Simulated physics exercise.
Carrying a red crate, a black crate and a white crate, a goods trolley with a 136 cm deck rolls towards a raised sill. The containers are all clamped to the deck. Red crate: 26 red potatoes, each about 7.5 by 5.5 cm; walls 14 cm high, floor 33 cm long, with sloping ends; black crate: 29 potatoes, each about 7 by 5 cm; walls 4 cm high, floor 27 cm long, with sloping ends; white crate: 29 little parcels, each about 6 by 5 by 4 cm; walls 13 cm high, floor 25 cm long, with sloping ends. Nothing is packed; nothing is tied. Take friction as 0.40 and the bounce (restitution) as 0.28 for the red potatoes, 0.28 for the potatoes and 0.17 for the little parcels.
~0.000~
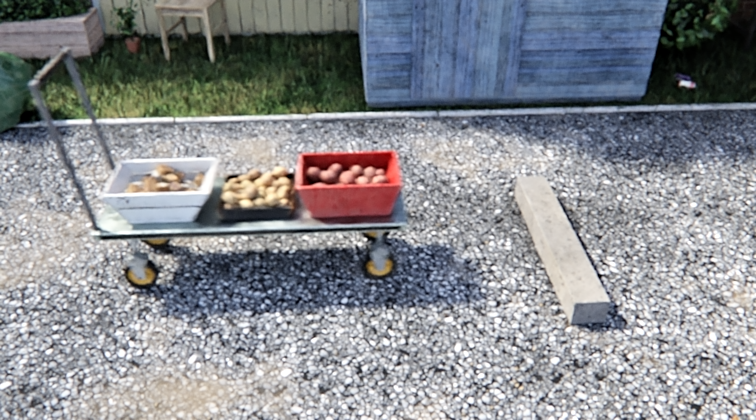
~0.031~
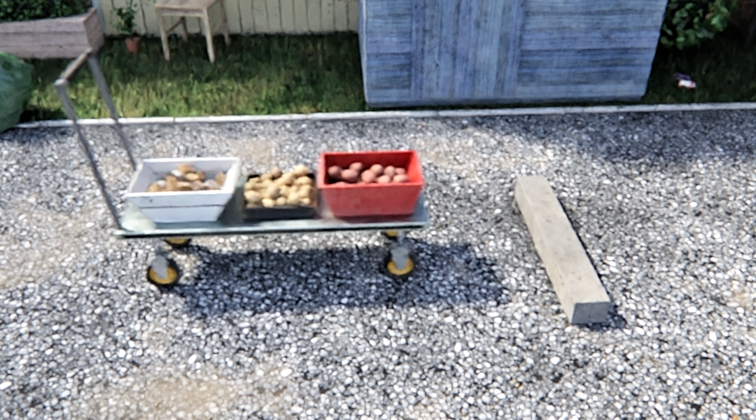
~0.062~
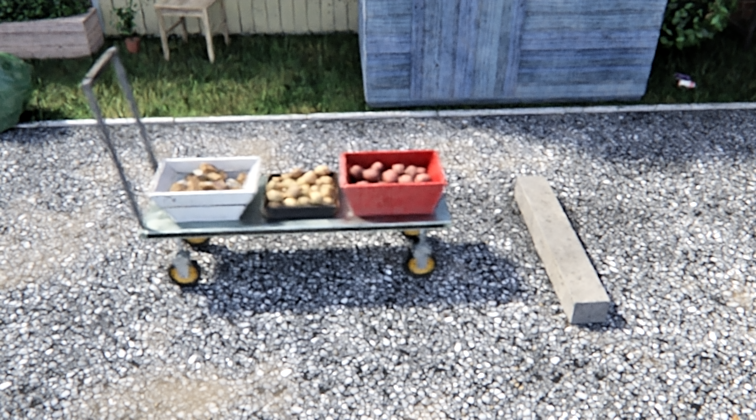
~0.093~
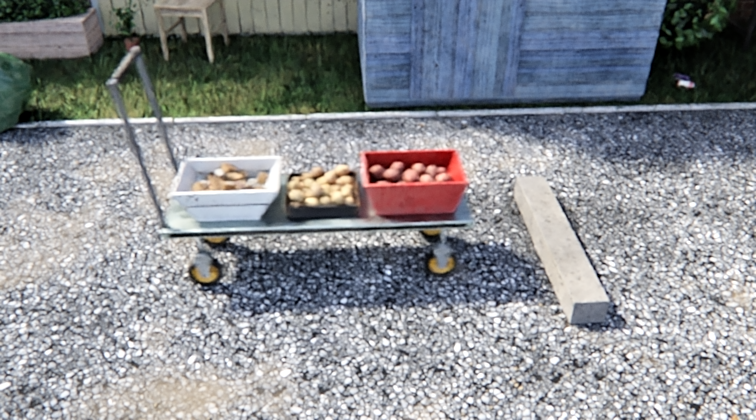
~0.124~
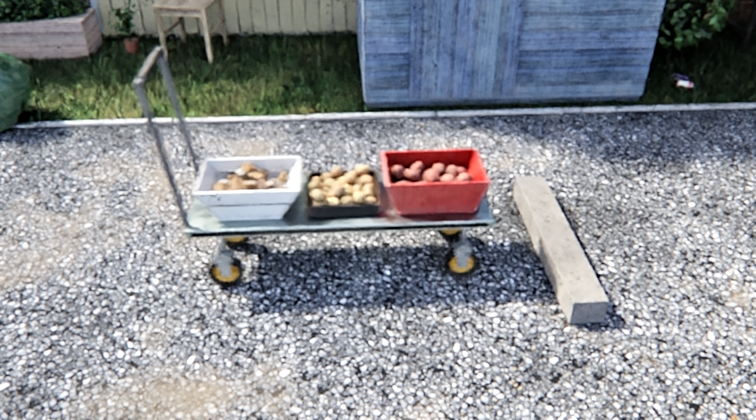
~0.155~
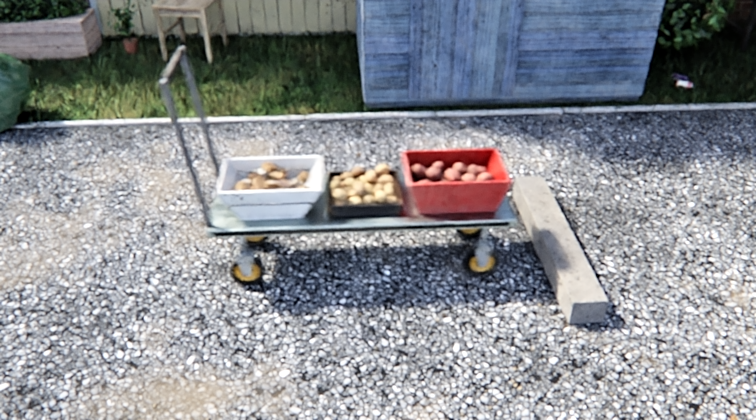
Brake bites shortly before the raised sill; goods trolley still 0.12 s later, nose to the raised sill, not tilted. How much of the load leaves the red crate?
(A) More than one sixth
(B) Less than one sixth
B.
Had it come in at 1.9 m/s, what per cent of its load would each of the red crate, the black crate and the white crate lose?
Then the red crate sheds 0 per cent of its load, the black crate 10 per cent, and the white crate 0 per cent.
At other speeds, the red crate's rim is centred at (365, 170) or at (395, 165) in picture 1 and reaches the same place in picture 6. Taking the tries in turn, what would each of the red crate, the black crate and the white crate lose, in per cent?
Try by try, the red crate would lose 0 then 0 per cent, the black crate 20 then 10 per cent, and the white crate 0 then 0 per cent.
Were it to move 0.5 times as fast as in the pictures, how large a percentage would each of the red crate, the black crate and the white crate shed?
Red crate 0, black crate 20, white crate 0 per cent.
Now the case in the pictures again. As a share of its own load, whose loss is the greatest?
The black crate is the one.
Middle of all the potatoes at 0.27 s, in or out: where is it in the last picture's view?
Centre: Around (424, 186) px.
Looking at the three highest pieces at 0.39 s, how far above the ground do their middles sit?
56 cm.
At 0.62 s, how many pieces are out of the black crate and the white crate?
Estimate at that time - black crate 8, white crate 4, give or take.
After 0.17 s, the brake bites.
After 0.27 s, the red crate has all 26, the black crate has all 29 and the white crate has all 29.
After 0.39 s, the red crate has all 26, the black crate is down by 4 of 29 and the white crate is down by 1 of 29.
After 0.62 s, the red crate has all 26, the black crate is down by 9 of 29 and the white crate is down by 4 of 29.
When it is over (at 1.12 s), the red crate has all 26, the black crate is down by 9 of 29 and the white crate is down by 4 of 29. Asked share, 0 of 26, 0 per cent.
